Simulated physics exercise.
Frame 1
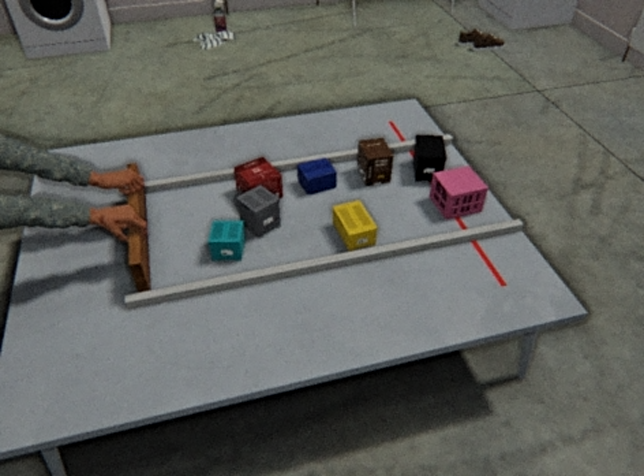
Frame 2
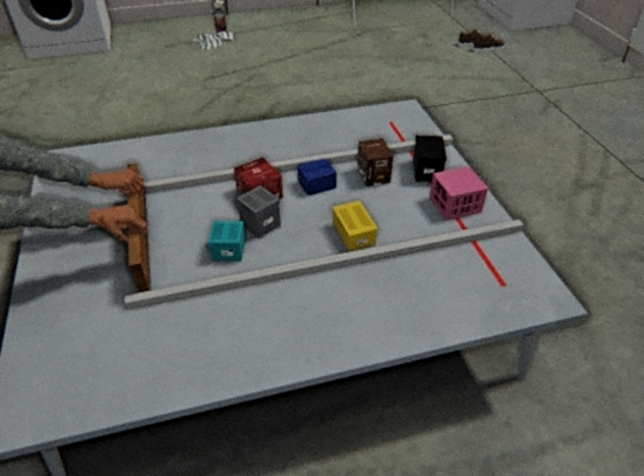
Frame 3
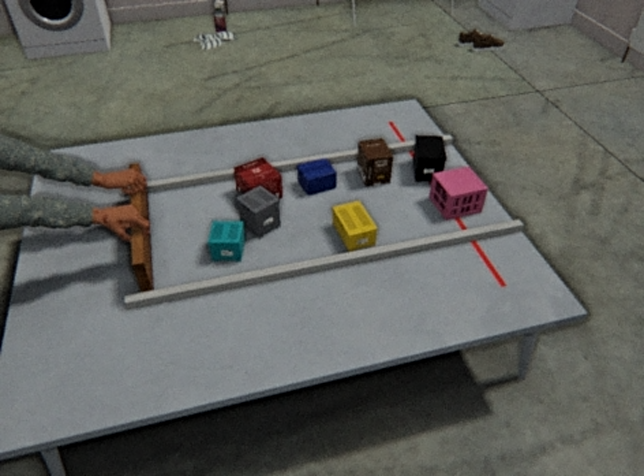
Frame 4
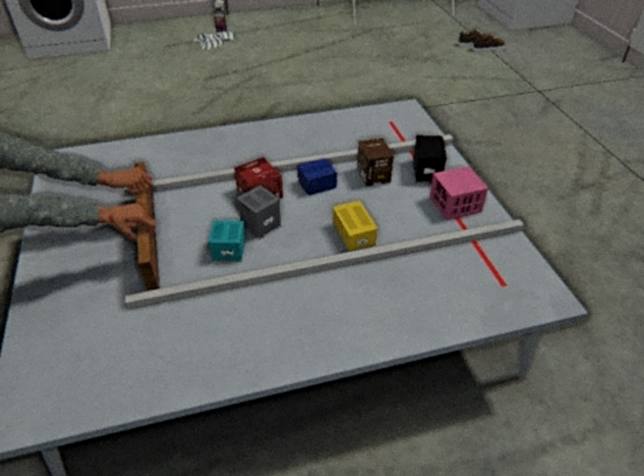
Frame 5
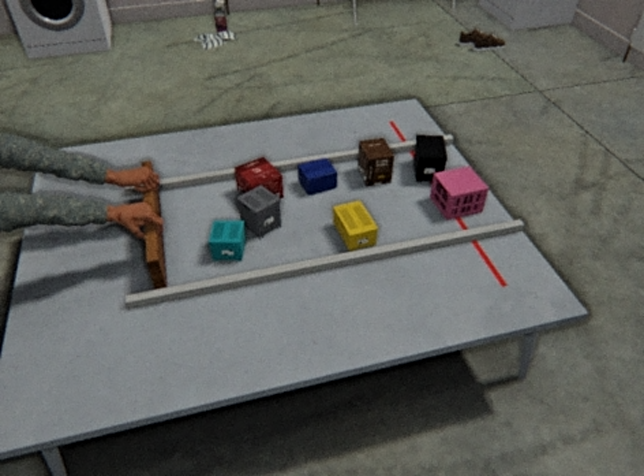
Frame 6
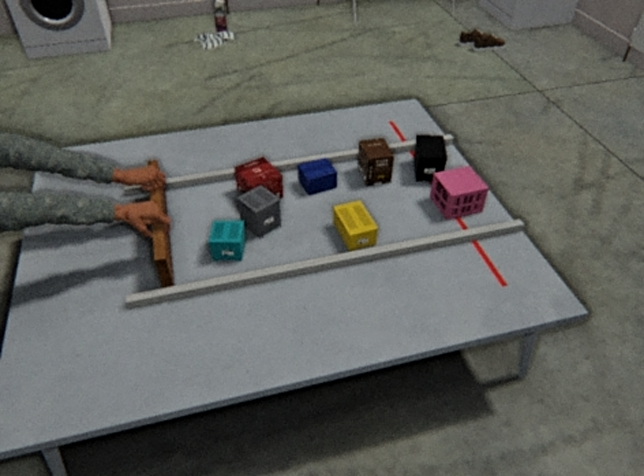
Two hands slide a brown plank slightly right across a grey table toward several still, colourful boxes.
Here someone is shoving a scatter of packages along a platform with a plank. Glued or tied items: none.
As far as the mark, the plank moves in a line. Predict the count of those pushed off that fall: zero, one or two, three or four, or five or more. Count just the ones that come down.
The count is three or four.
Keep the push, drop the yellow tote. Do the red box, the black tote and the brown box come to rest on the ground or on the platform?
The red box stays on, the black tote is lost, the brown box comes down.
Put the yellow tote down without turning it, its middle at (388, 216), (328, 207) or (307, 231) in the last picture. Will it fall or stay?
Spot by spot: It never drops; it never drops; it never drops.
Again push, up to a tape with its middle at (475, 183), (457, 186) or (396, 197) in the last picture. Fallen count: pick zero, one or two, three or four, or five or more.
In the order of the places given: At least five; more than four; one or two.
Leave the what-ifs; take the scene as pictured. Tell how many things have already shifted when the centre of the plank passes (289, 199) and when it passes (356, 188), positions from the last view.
I make it 4 at the first spot and 7 at the other.
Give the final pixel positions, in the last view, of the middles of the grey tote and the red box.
The grey tote ends at (451, 172) and the red box at (439, 155).
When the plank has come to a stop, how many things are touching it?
It adds up to 3.
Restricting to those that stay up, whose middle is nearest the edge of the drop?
Foremost: The blue box.
Early on, none off yet; pink crate at rest near (458, 193); black tote at rest near (429, 159); brown box at rest near (375, 162).
A while later, none off yet; pink crate at rest near (458, 193); black tote at rest near (429, 159); brown box travelled a little near (388, 160).
Further along, none off yet; pink crate travelled a little near (472, 190); black tote travelled about its own width near (475, 151); brown box travelled well along near (448, 150).
Finally, the number that fall off is three or four; lost, brown box, black tote and pink crate.
